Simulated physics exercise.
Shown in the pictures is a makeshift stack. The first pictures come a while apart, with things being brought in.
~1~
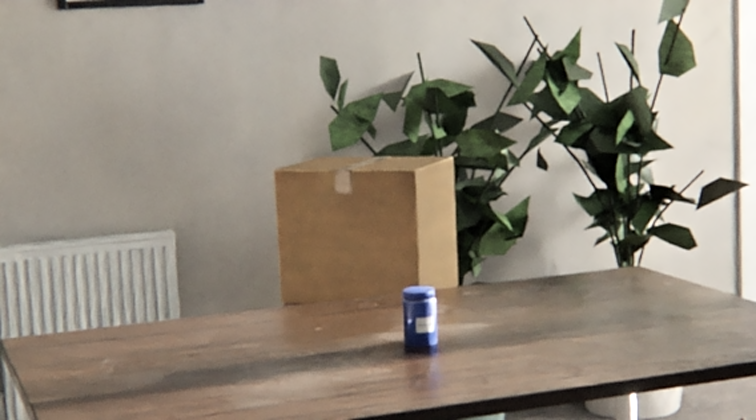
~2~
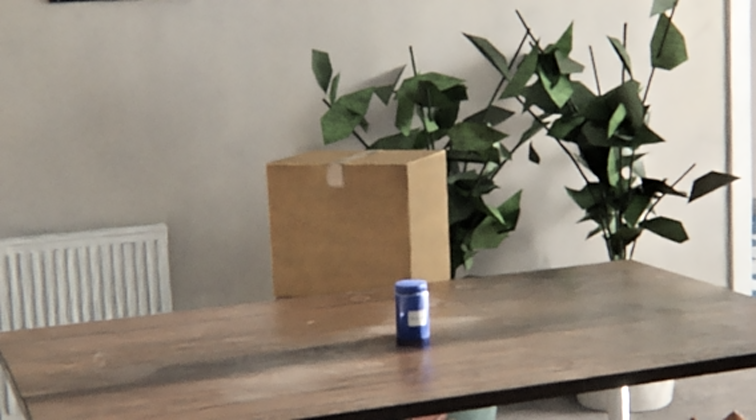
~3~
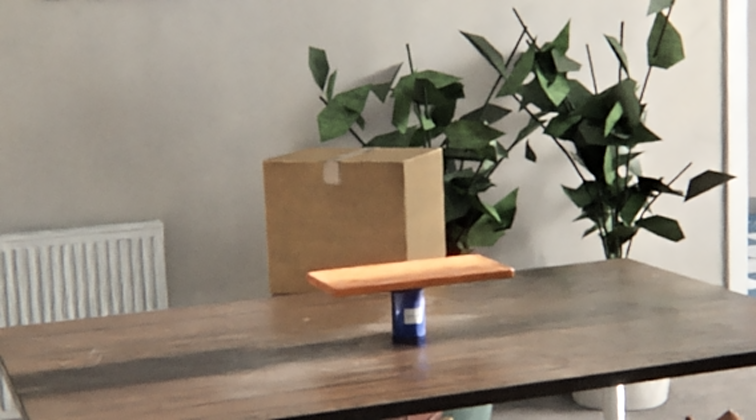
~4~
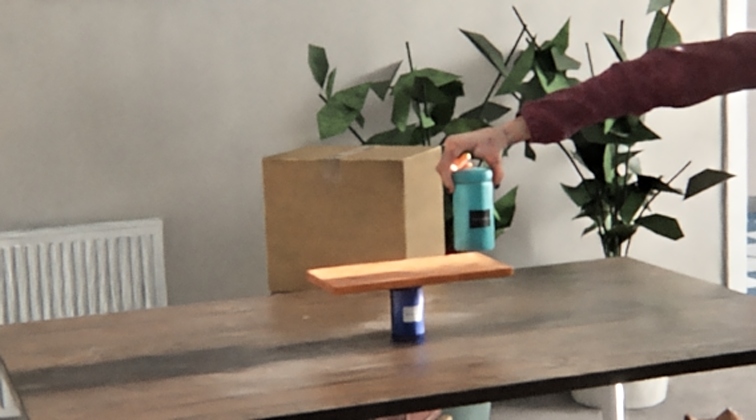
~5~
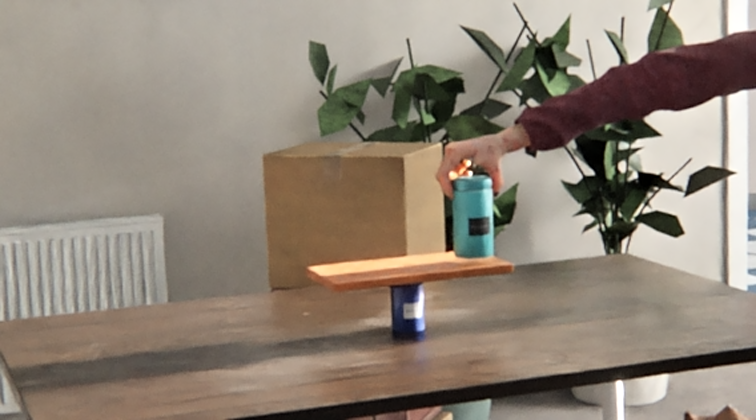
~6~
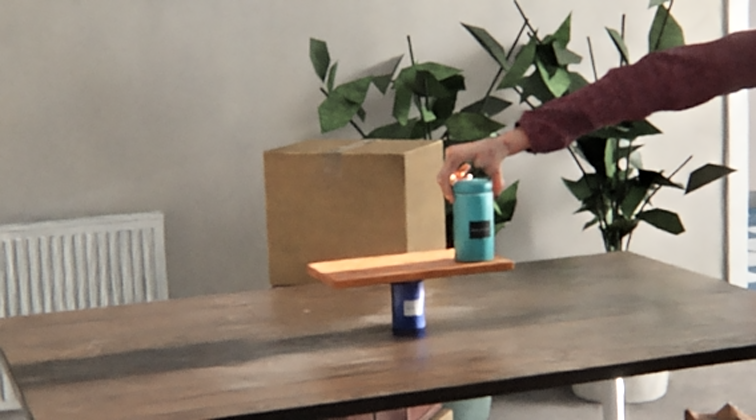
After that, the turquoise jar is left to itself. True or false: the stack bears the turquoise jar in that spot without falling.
False.
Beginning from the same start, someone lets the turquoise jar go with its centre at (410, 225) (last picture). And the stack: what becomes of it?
What happens next is that it remains standing.
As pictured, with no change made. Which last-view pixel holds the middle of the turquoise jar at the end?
The object ends up somewhere around (548, 294).
Then, 0.30 s past the last view, turquoise jar now fallen; orange lid rocked 36° from its first pose.
Then, 0.40 s past the last view, orange lid rocked 43° from its first pose.
Then, 0.60 s past the last view, orange lid rocked 21° from its first pose.
Finally, fallen, turquoise jar; moved from the start, orange lid; blue jar still in place. Final places as the last picture's camera would see them, turquoise jar near (548, 293). The stack comes apart.
